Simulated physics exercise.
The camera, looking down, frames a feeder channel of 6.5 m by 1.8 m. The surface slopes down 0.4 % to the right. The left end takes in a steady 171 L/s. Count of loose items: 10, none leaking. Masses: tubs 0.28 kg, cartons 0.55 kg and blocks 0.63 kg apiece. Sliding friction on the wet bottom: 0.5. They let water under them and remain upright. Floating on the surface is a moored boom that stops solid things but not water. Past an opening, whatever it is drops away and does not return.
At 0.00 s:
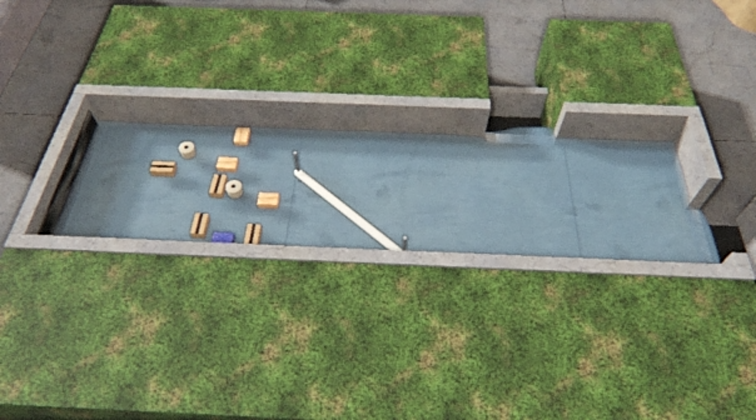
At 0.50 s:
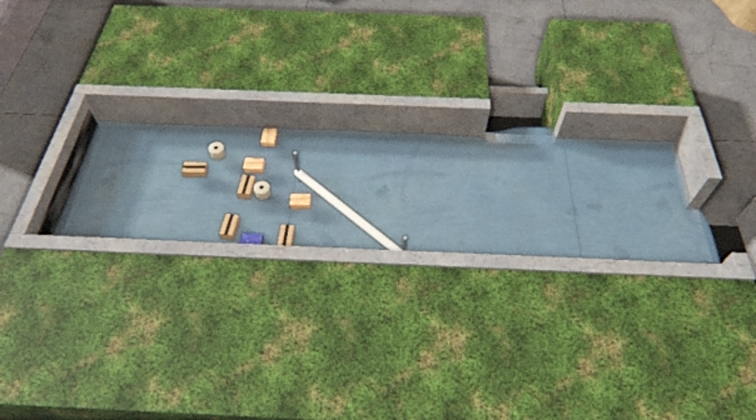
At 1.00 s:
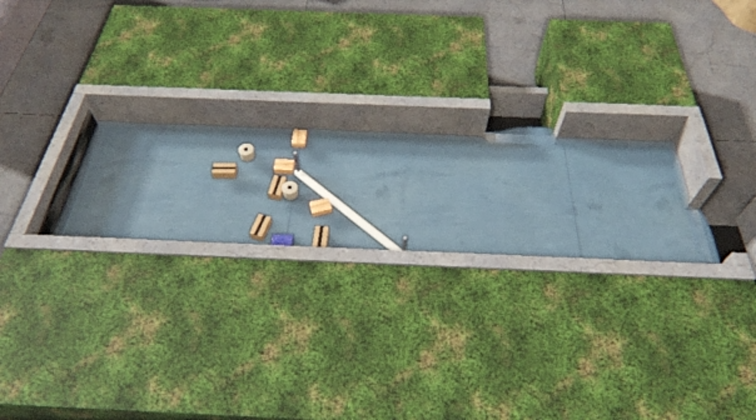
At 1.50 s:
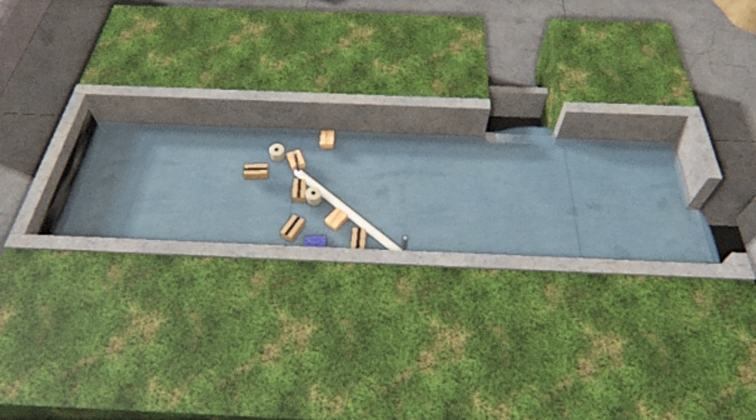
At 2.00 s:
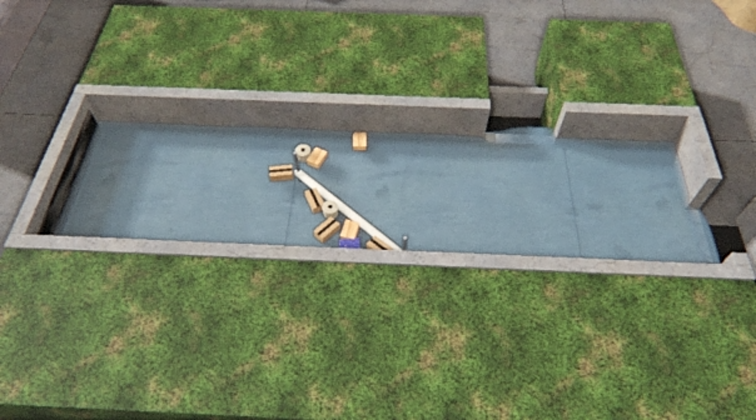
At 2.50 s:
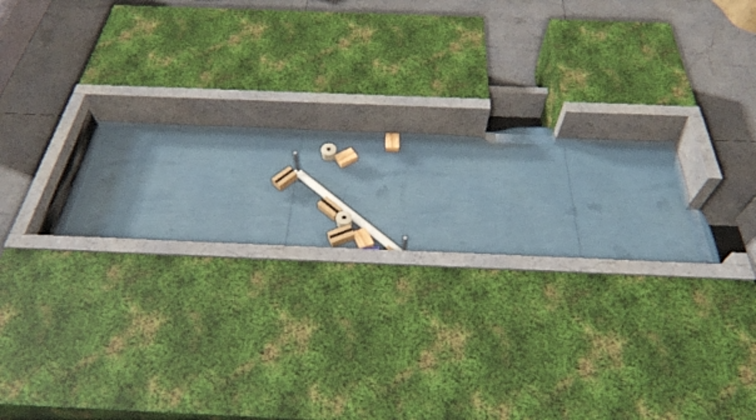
A shallow, concrete-walled water channel set between patches of grass is seen from above by a still camera. Tan boxes, two pale ring-like pieces and a blue block float left of a slanting white boom. The cluster drifts rightward; several pieces turn and bunch against the boom, the blue block slides along the near wall into the boom's lower end, and a few pieces pass its upper end.
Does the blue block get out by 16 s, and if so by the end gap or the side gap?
Neither one.
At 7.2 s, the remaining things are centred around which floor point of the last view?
Near (362, 249).
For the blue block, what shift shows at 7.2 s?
Roughly 140 centimetres by that point.
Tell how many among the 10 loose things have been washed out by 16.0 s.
3 in total.
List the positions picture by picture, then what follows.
The blue block at (223, 239) floats; 14 cm deep round most things; 0 of 10 have shifted, in the first frame.
The blue block at (252, 240), afloat, 29 cm from its start; 14 cm deep round most things; 10 of 10 have shifted, in the second frame.
The blue block at (282, 241), afloat, 59 cm from its start; 14 cm deep round most things; 10 of 10 have shifted, in the third frame.
The blue block at (315, 242), afloat, 92 cm from its start; about 1790 L in view; 10 of 10 have shifted, in the fourth frame.
The blue block at (350, 245), afloat, 126 cm from its start; about 1790 L in view; 10 of 10 have shifted, in the fifth frame.
The blue block at (370, 253), afloat, 147 cm from its start; 15 cm deep round most things; 10 of 10 have shifted, in the sixth frame.
After 3.5 s the blue block is near (371, 260), 1.5 m from its start, afloat; 0 of 10 are out; 10 afloat.
After 7.2 s the blue block is near (370, 260), 1.5 m from its start, afloat; 3 of 10 are out; 7 afloat.
After 12.0 s the blue block is near (370, 260), 1.5 m from its start, afloat; 3 of 10 are out; 7 afloat.
After 16.0 s the blue block is near (370, 260), 1.5 m from its start, afloat; 3 of 10 are out; 7 afloat.
